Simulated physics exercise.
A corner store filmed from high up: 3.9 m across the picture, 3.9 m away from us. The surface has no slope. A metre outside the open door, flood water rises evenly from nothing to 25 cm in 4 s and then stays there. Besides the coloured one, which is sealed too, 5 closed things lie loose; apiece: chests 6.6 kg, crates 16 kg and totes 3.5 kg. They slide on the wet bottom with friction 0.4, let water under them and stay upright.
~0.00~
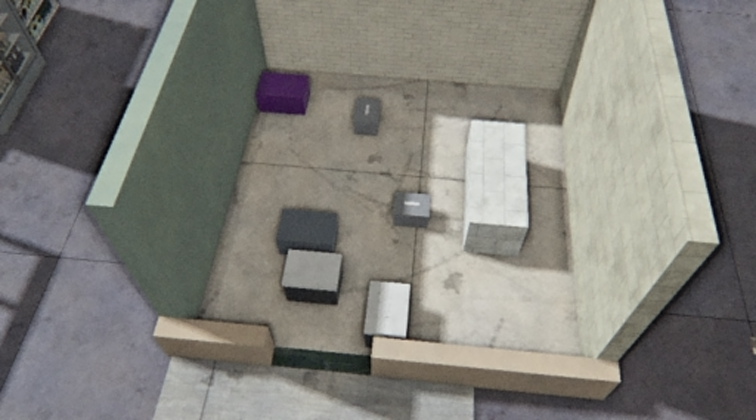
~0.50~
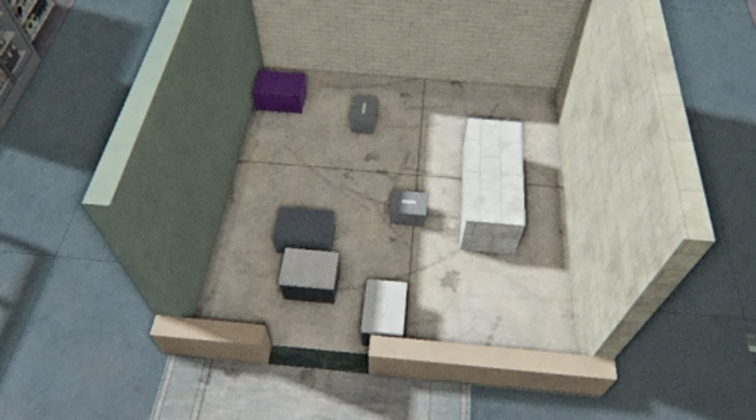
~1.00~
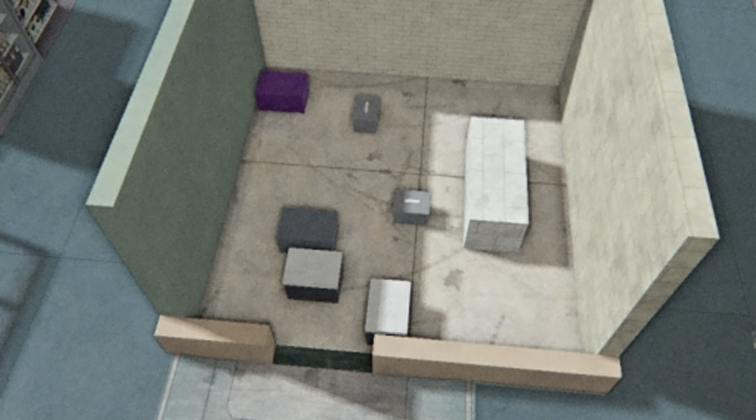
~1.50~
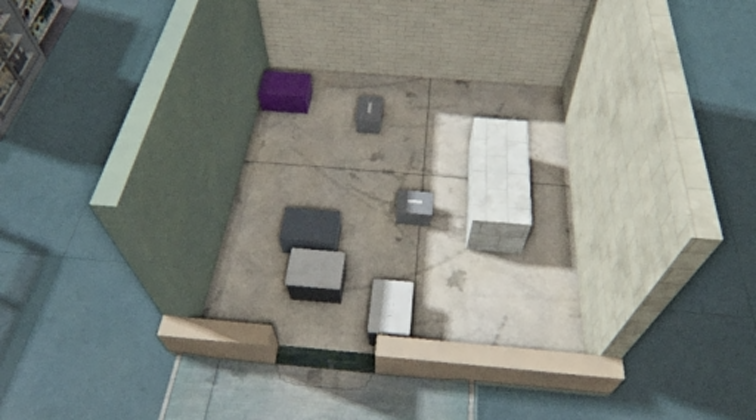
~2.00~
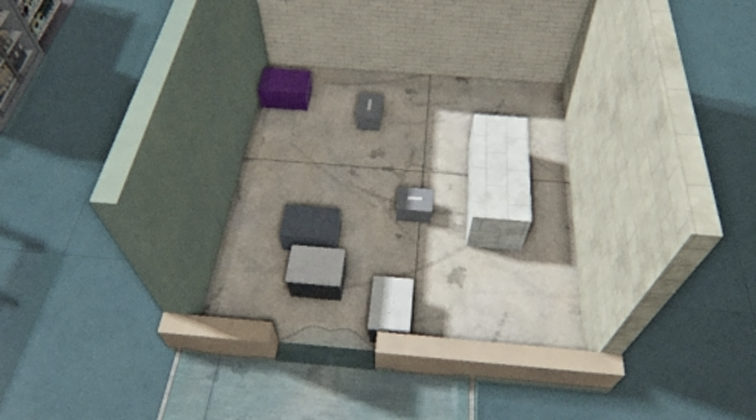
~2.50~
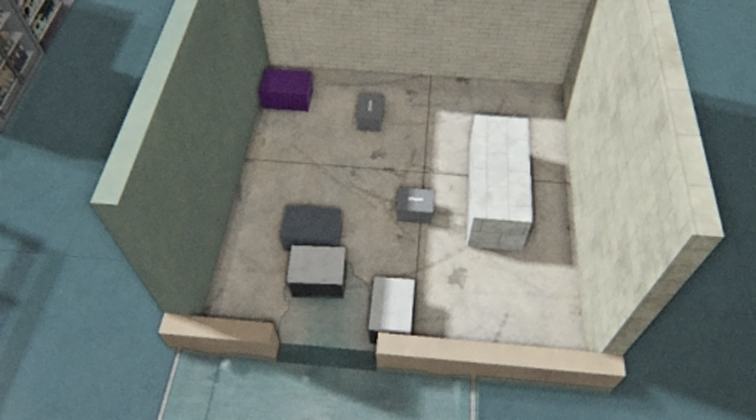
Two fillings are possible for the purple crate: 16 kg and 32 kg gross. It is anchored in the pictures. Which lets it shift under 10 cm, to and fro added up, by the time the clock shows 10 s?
Verdict: Neither load is enough.
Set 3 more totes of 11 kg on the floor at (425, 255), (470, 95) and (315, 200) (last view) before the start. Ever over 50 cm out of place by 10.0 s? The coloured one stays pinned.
In turn: Less, over, over.
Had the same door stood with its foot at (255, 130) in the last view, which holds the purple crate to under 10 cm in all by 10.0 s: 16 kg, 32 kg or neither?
In that case only the higher weight holds it.
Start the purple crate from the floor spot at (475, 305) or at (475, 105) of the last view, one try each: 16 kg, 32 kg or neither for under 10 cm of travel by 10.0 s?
In turn: The smaller is enough; neither holds.
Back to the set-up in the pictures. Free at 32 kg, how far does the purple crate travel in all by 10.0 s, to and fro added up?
About 80 cm.
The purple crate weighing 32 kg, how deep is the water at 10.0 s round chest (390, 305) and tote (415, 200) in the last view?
Roughly 2 and 8 cm.
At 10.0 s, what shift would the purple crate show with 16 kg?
About 100 cm.
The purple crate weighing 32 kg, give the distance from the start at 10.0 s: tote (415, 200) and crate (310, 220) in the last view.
In that order: 200 cm, 250 cm.
After 3.5 s the purple crate would be 0 cm from its start with 16 kg and 0 cm from its start with 32 kg; 0 cm of water round it then.
After 4.5 s the purple crate would be 0 cm from its start with 16 kg and 0 cm from its start with 32 kg; 0 cm of water round it then.
After 7.0 s the purple crate would be 41 cm from its start with 16 kg and 17 cm from its start with 32 kg; 11 cm of water round it then.
After 10.0 s the purple crate would be 97 cm from its start with 16 kg and 63 cm from its start with 32 kg; 14 cm of water round it then.
